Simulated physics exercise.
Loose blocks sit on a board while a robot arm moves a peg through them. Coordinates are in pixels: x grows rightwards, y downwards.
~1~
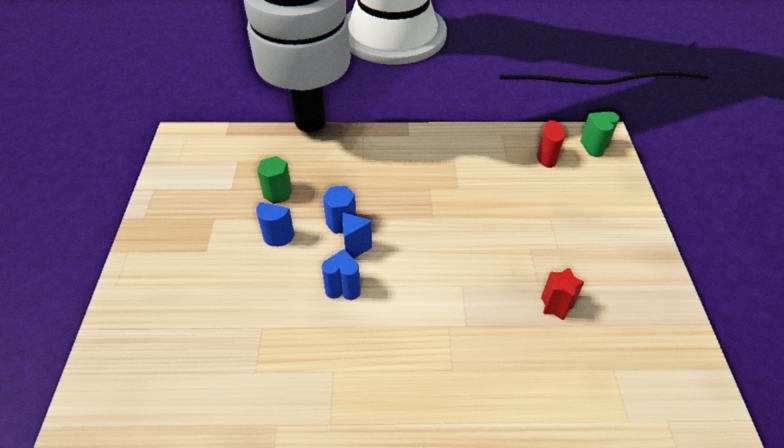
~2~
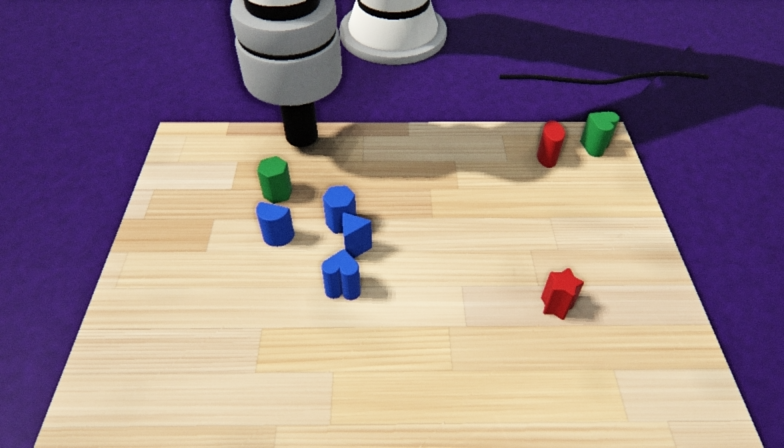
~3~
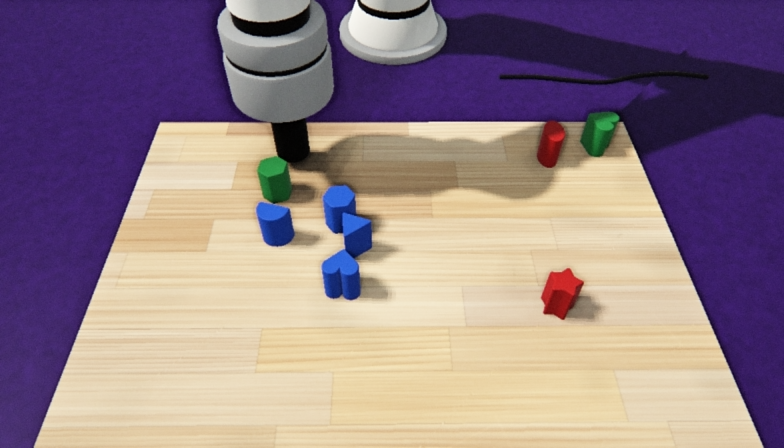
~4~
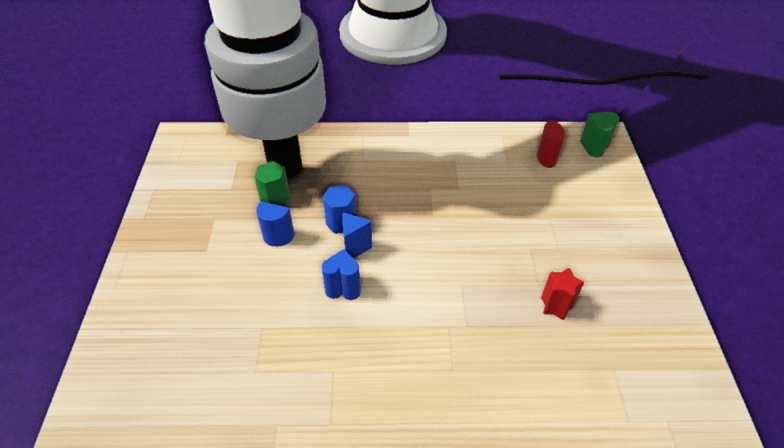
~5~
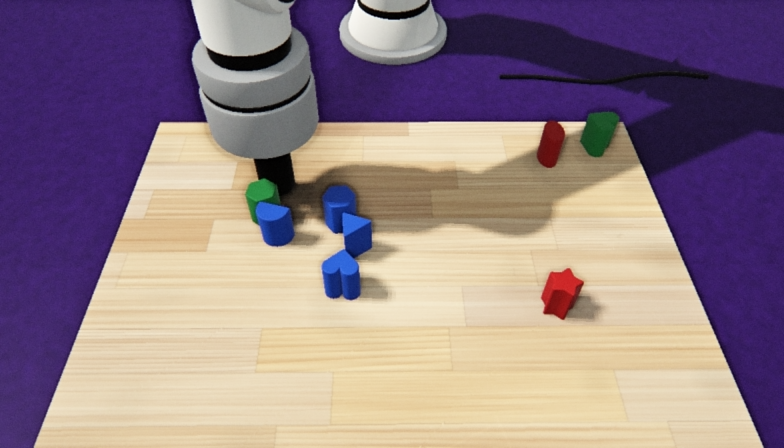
The clip opens with a robot arm's black peg at the far edge of a wooden board scattered with blue, green and red blocks. The peg moves toward the viewer and slightly left, then nudges the green hexagonal block a short way forward, close beside the blue half-round block.
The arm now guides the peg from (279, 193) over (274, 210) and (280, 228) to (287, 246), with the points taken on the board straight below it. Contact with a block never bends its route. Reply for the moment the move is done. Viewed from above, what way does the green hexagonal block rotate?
Seen from above, its turn is clockwise.
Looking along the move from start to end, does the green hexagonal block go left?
No, that is not how it ends up.
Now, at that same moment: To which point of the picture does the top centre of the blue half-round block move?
The answer is (268, 245).
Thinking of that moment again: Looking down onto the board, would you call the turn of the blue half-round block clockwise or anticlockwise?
It spins against the clock.
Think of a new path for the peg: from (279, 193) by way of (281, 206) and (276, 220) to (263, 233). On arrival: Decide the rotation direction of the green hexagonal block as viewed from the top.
It is turned clockwise.
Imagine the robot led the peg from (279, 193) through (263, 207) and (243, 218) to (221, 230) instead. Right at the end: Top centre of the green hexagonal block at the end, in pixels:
Its top middle: (229, 225).
The first path, step by step. Halfway along, peg at (275, 212); green hexagonal block at (246, 215), turned 35° clockwise; blue half-round block at (270, 222), turned 75° anticlockwise.
At the end, peg at (285, 239); green hexagonal block at (245, 224), turned 90° clockwise; blue half-round block at (268, 245), turned 30° anticlockwise; blue hexagonal block unmoved.
